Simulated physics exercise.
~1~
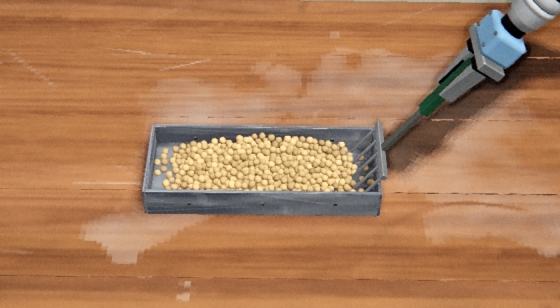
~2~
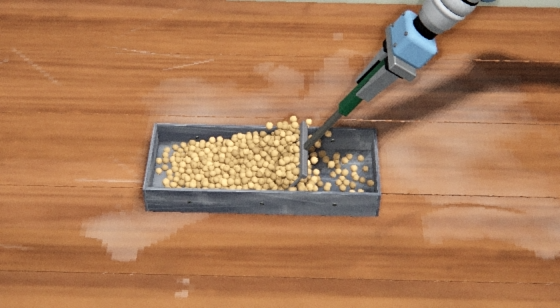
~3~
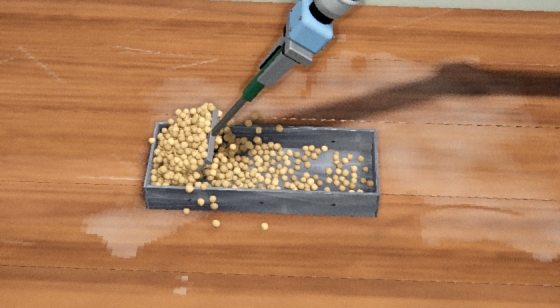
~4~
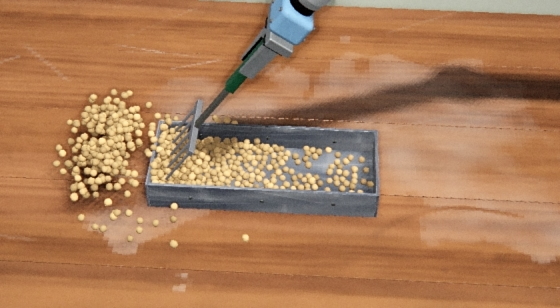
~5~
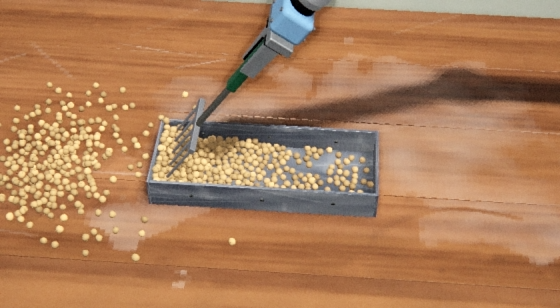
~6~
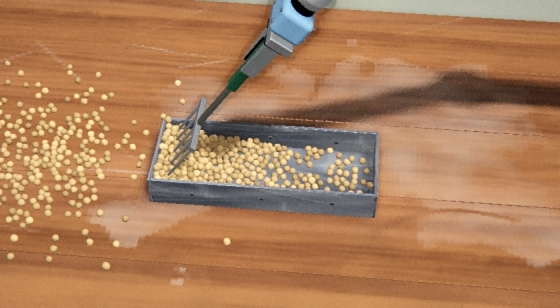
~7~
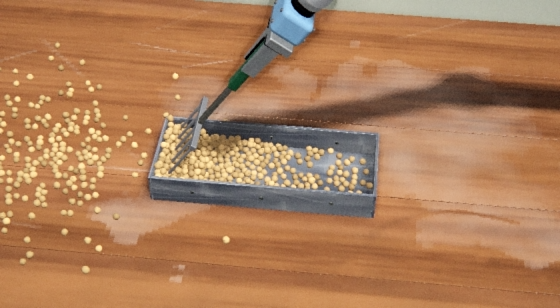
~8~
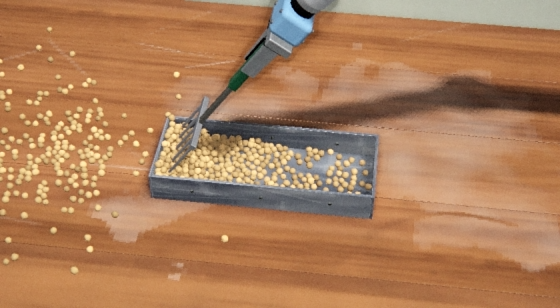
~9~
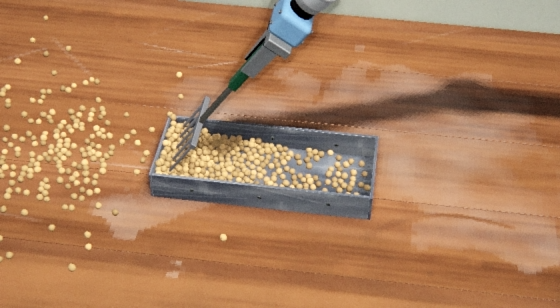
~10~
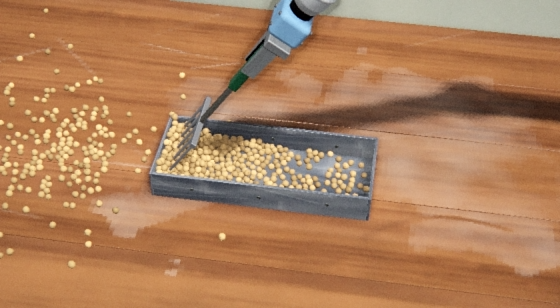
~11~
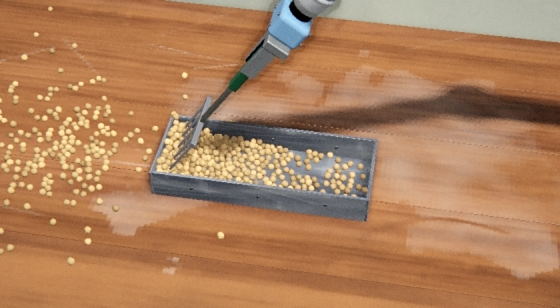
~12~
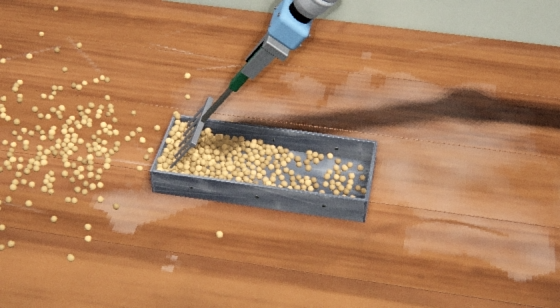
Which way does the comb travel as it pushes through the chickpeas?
The comb travels to the left, going from the right end of the tin to near its left end.
